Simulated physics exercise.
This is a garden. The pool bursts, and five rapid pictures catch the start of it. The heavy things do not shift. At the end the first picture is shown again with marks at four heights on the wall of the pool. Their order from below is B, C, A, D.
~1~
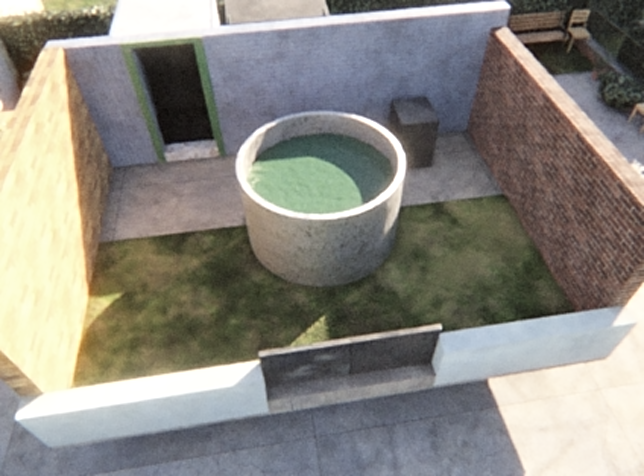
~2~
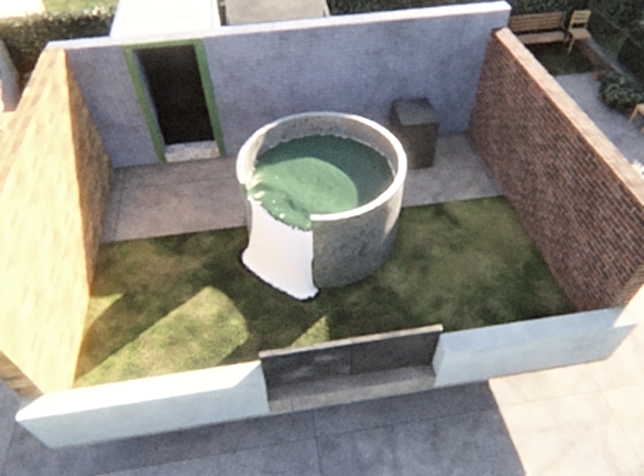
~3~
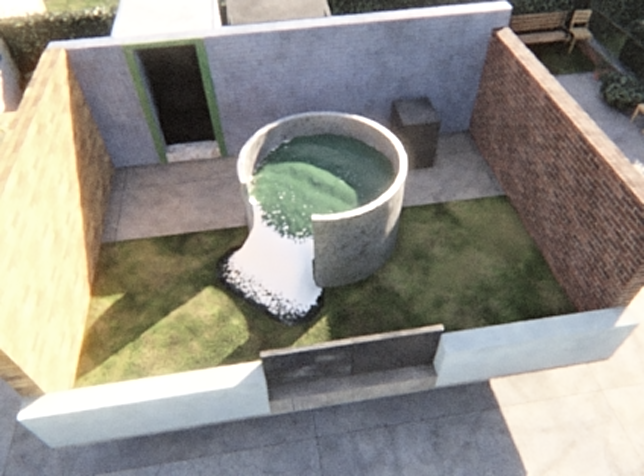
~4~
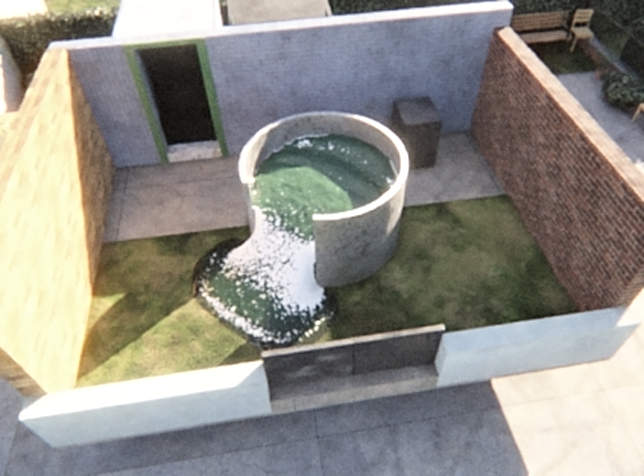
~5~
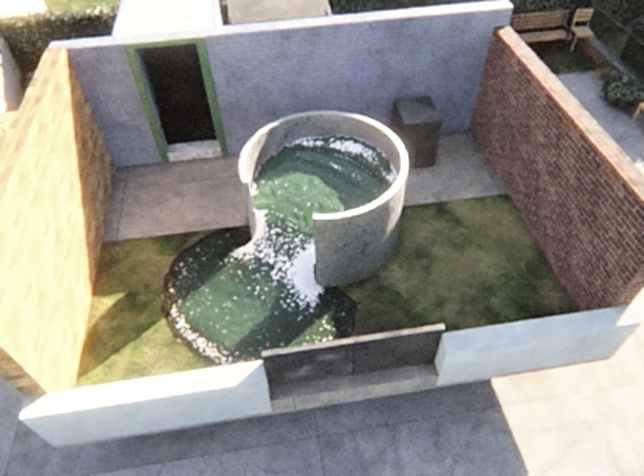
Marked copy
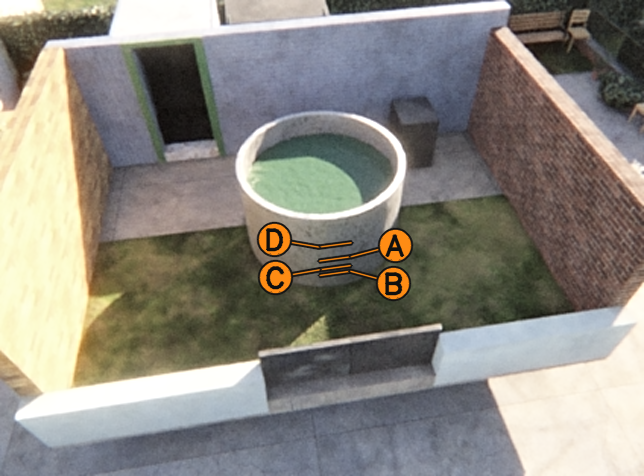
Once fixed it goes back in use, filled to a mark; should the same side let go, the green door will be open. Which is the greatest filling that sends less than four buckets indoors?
D is the one.
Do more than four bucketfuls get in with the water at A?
No, not at all.
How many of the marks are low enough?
All of them.
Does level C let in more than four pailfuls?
No, that is safe.
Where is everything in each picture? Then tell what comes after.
Water in the pool at rest, its middle at (321, 178); foot of the green doorway at (193, 159); shut gate at (350, 345), in the first frame.
Front seen at (245, 252), 1 % of the ground wet, in the second frame.
Front seen at (225, 261), 4 % of the ground wet, in the third frame.
Front seen at (200, 274), 9 % of the ground wet, in the fourth frame.
Front seen at (185, 329), 16 % of the ground wet, in the fifth frame.
On the marked copy, A at (335, 258); B at (335, 273); C at (335, 267); D at (335, 244); from the bottom up B, C, A, D.
For level A, nothing gets over.
For level B, nothing gets over.
For level C, nothing gets over.
For level D, a bucket or two gets in.
